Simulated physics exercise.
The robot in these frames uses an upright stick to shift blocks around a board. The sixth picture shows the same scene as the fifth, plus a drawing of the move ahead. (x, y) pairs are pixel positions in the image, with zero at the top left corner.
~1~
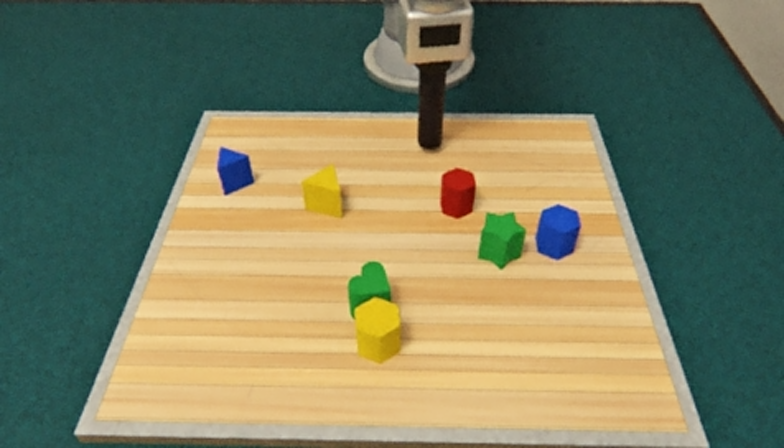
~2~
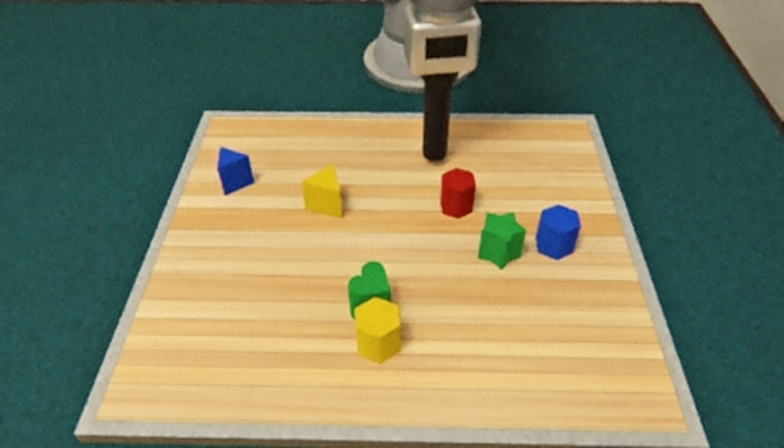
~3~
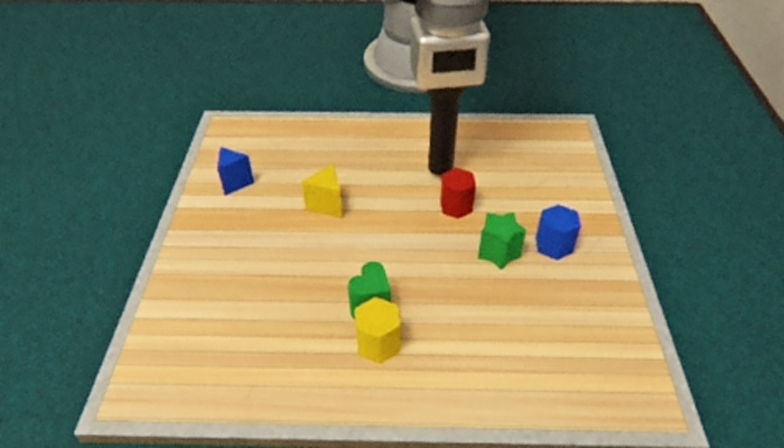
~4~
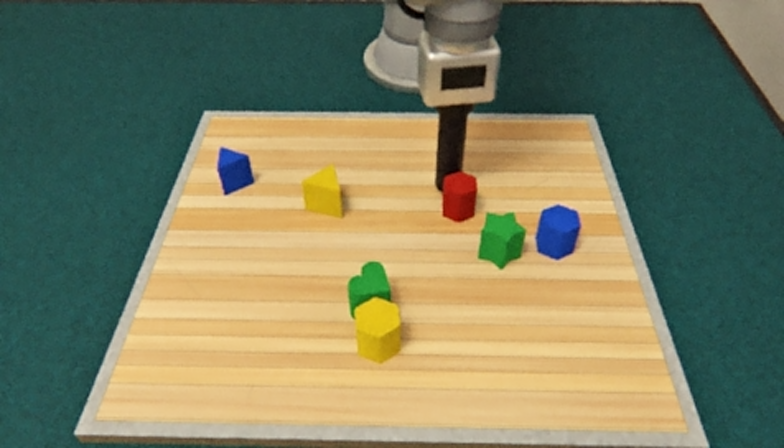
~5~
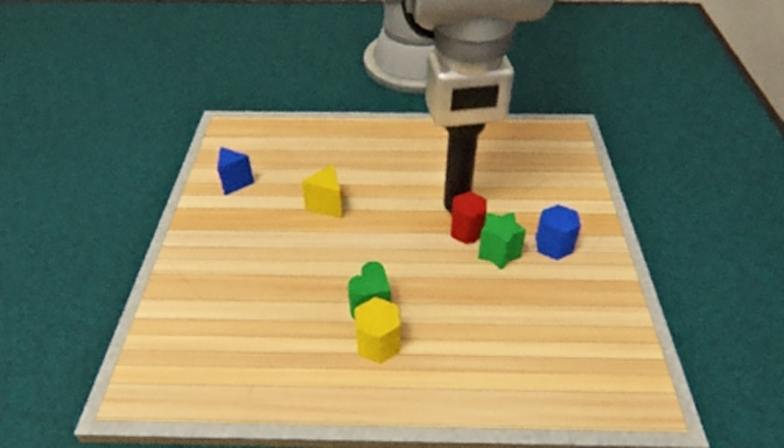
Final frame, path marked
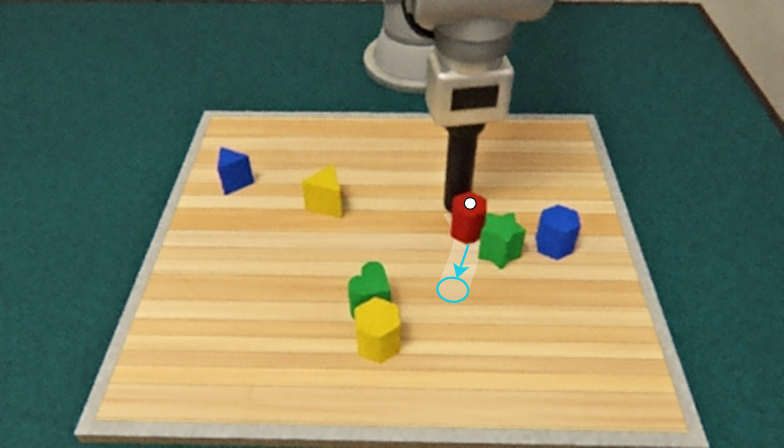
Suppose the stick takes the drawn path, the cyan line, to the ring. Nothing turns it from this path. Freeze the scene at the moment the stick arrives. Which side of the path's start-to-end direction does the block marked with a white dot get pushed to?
It's going to go left.
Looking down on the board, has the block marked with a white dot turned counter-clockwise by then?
In short: Yes.
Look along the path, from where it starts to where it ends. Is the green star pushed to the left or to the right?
The shift goes left.
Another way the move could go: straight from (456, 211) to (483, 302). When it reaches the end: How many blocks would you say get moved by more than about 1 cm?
Expect two.
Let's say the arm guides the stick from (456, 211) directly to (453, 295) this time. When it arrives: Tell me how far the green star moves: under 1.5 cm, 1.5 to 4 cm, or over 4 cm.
Between 1.5 and 4 cm.
The line goes from (456, 211) through (468, 235) and (463, 262) to (453, 290); the dot is on the red hexagon.
On the path given first. One third of the way, stick at (469, 229); red hexagon at (478, 230), turned 20° clockwise; green star at (518, 240), turned 50° anticlockwise.
Two thirds of the way, stick at (463, 255); red hexagon at (481, 257); green star at (520, 244), turned 80° anticlockwise.
At the end, stick at (453, 283); green heart block unmoved; red hexagon at (488, 274), turned 40° anticlockwise; green star at (520, 244), turned 80° anticlockwise.
